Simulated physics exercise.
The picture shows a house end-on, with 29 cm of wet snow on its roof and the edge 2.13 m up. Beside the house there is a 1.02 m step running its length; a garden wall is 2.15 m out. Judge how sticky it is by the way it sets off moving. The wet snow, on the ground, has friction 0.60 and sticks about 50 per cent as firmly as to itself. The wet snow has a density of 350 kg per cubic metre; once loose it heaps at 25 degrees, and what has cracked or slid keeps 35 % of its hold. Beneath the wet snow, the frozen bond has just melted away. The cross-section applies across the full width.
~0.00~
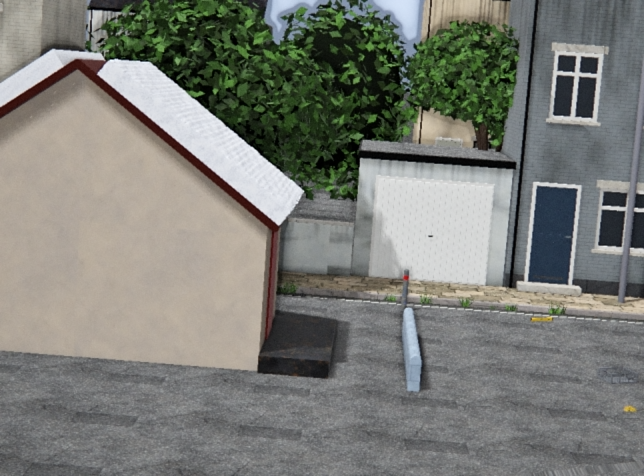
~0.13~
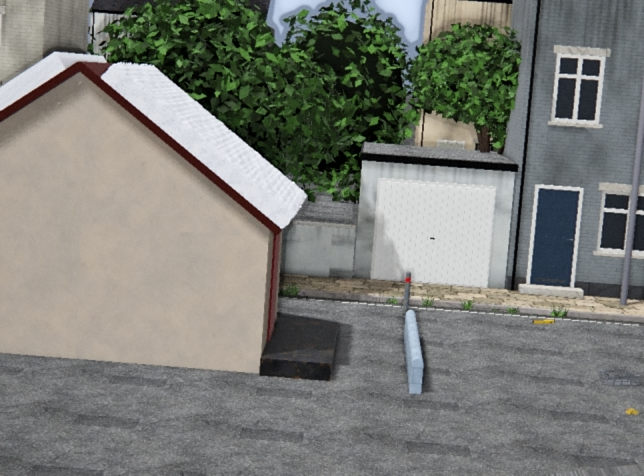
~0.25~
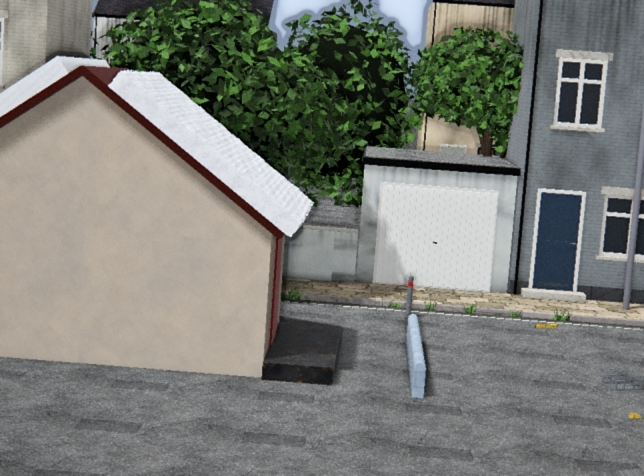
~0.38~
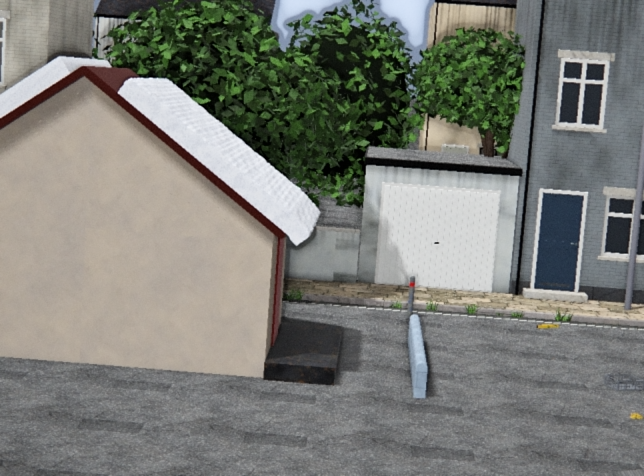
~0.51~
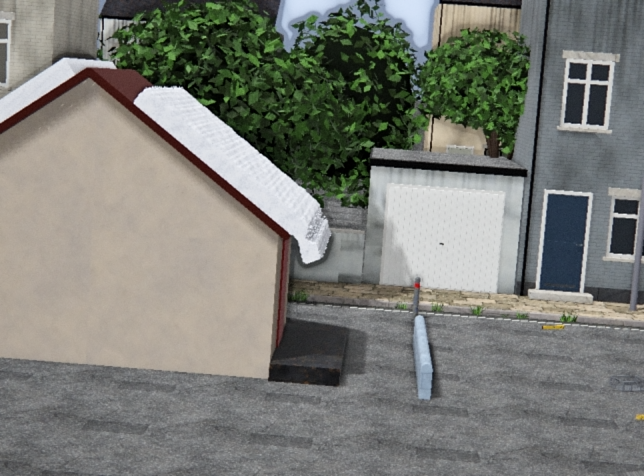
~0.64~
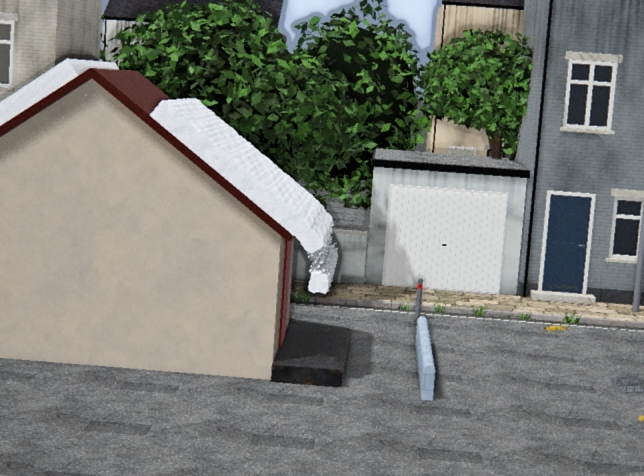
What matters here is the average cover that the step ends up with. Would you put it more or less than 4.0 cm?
I would put it more.
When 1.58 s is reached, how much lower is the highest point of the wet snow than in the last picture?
Around 2.4 metres, give or take.
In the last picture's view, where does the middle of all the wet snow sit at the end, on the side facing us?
I'd put it at around pixel (408, 377).
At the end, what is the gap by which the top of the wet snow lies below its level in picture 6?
Roughly 3.3 m.
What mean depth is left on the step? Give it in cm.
The mean works out to some 9 cm.
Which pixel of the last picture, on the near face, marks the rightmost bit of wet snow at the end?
It shows up near (625, 410) in the last picture.
After 1.07 s, 60 % of the snow is still up on the roof and 40 % is falling or down.
After 1.58 s, none of the snow is still up on the roof and all is falling or down.
After 2.09 s, none of the snow is still up on the roof and all is falling or down.
After 2.60 s, none of the snow is still up on the roof and all is falling or down.
After 2.90 s, none of the snow is still up on the roof and the snow on the step is 8.7 cm deep on average.
